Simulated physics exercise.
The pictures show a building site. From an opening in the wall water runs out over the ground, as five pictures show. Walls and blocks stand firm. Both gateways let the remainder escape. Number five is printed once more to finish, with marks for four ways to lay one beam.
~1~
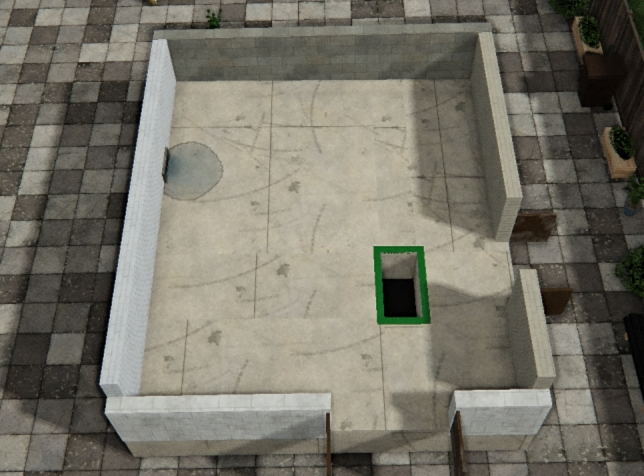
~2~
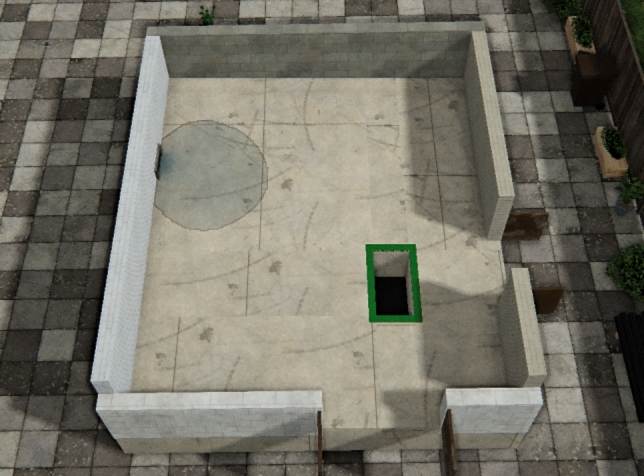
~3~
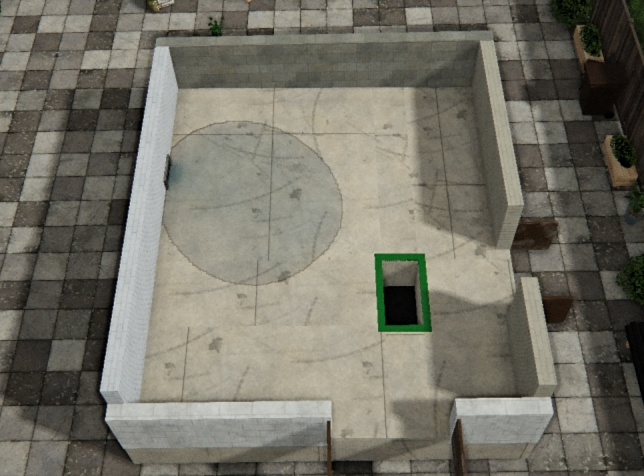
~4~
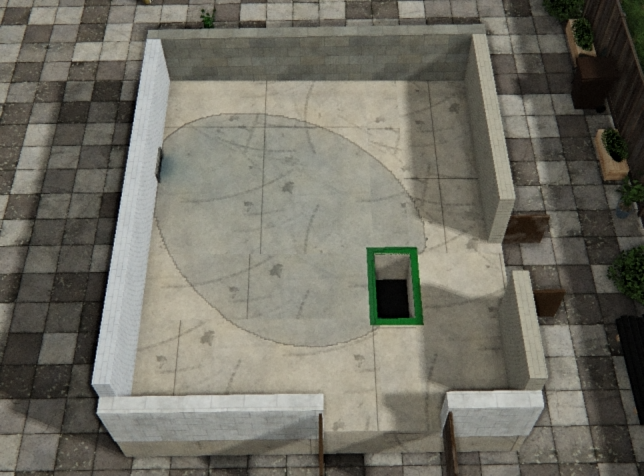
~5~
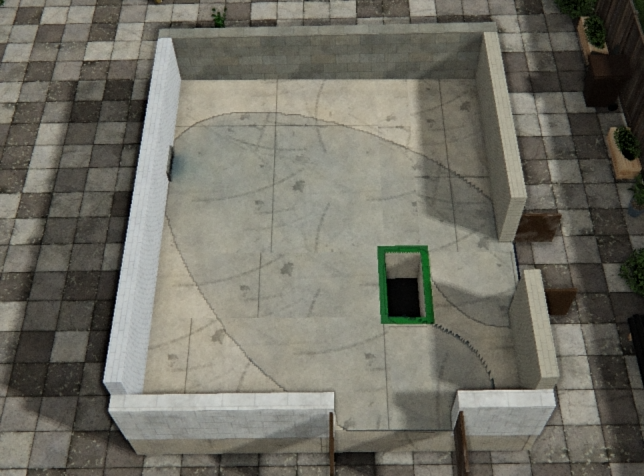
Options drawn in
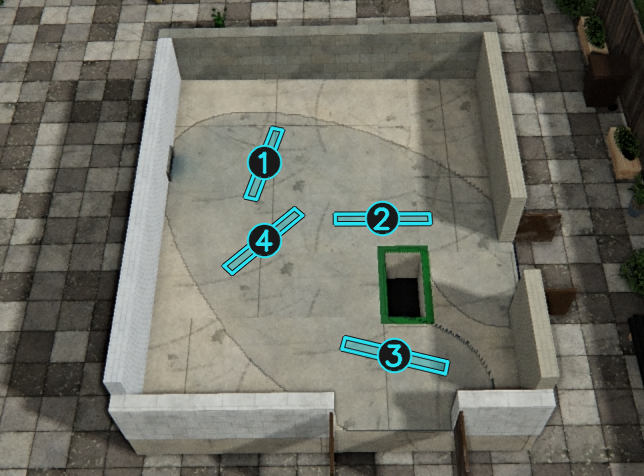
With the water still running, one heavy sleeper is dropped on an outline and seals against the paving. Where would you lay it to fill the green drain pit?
I would pick place 3.
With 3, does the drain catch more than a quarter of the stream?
Yes.
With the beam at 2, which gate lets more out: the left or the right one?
The left one.
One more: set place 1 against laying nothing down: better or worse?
It is worse.
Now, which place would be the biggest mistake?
That would be 1.
On the marked copy, 1 from (250, 198) to (277, 129); 2 from (335, 219) to (430, 218); 3 from (343, 343) to (446, 367); 4 from (228, 269) to (298, 212).
With 1, about 14 % of the stream runs into the green drain pit, about 85 % out by the gates.
With 2, about 25 % of the stream runs into the green drain pit, about 75 % out by the gates.
With 3, about 41 % of the stream runs into the green drain pit, about 59 % out by the gates.
With 4, about 25 % of the stream runs into the green drain pit, about 74 % out by the gates.
